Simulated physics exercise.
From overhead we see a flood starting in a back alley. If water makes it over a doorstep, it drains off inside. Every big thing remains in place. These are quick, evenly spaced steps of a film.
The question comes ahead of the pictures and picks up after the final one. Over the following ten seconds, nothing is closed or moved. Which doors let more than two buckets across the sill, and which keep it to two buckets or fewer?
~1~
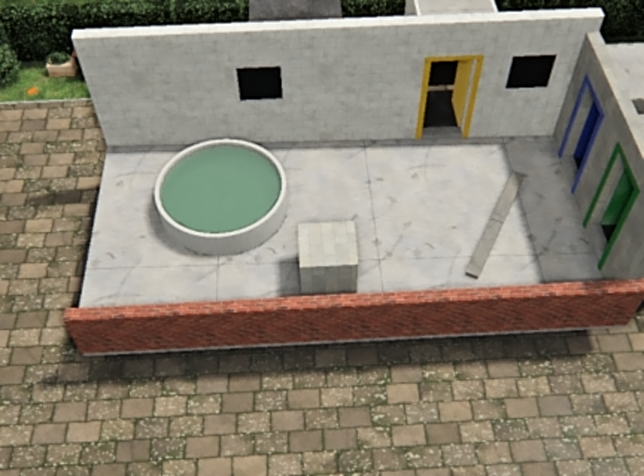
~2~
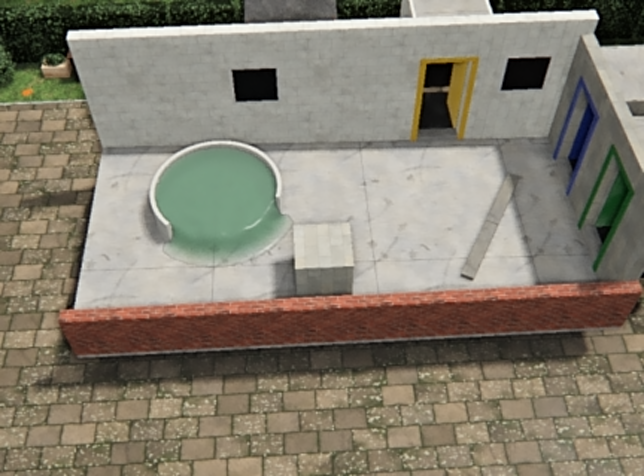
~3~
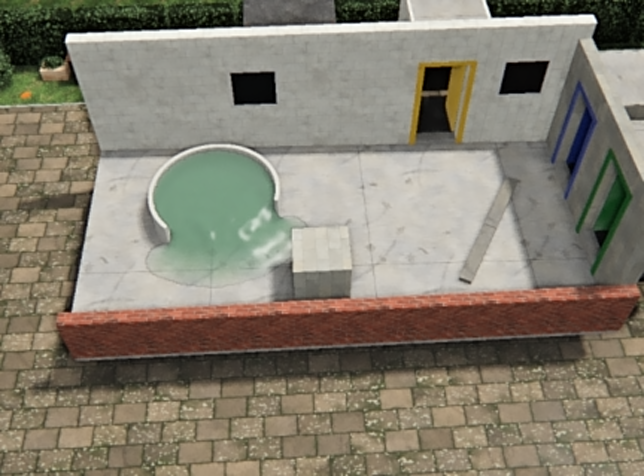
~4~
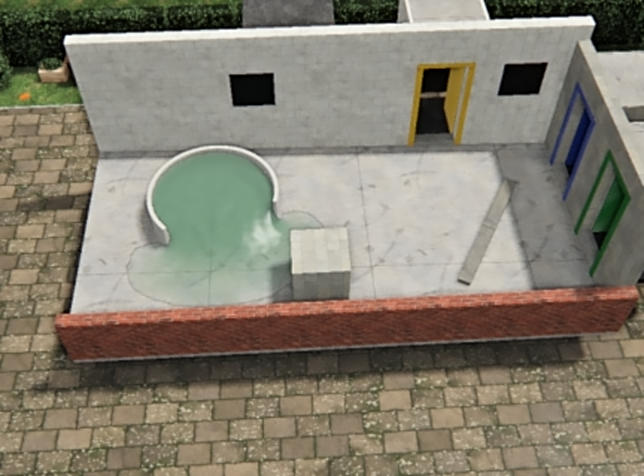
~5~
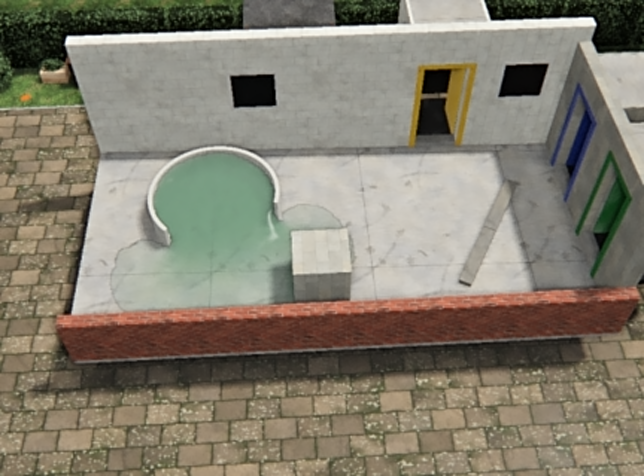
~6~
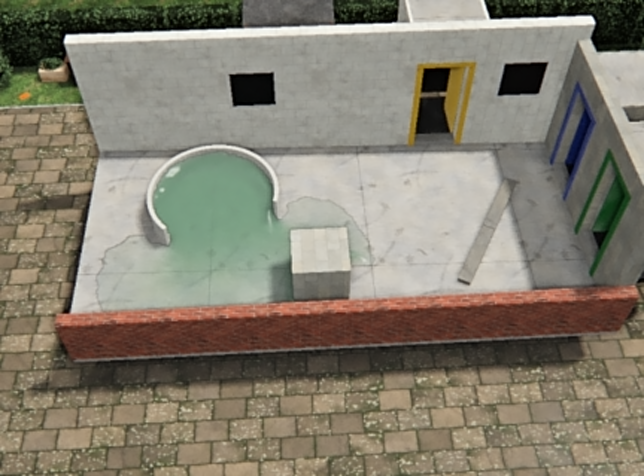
Blue door: More than two buckets. Green door: Two buckets or fewer. Yellow door: Two buckets or fewer.
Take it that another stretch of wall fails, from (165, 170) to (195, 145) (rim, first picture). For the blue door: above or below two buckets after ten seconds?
My reading: The blue door takes less.
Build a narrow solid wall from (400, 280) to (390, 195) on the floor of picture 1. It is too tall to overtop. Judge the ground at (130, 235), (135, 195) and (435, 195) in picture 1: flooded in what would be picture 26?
Taking them in order, I'd say soaked, parched and parched.
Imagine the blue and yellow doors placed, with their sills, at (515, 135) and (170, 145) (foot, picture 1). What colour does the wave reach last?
The door marked yellow.
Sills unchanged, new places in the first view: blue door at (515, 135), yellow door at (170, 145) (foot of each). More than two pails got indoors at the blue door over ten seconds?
For the blue door, it tops it.
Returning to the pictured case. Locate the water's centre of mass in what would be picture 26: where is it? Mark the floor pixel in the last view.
(291, 261).
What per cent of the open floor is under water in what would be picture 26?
My estimate is near 60 per cent.
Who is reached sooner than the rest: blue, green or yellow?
First comes the green one.
A moment on, water covers 30 % of the floor; the blue door not reached, the green door not reached, the yellow door not reached.
Next, water covers 35 % of the floor; the blue door not reached, the green door not reached, the yellow door not reached.
Then, water covers 60 % of the floor; the blue door not reached, the green door not reached, the yellow door not reached.
Later, water covers 75 % of the floor; the blue door under two buckets in, the green door wet at the sill, nothing in, the yellow door wet at the sill, nothing in.
In the end, water covers 75 % of the floor; the blue door over two buckets in, the green door wet at the sill, nothing in, the yellow door wet at the sill, nothing in.
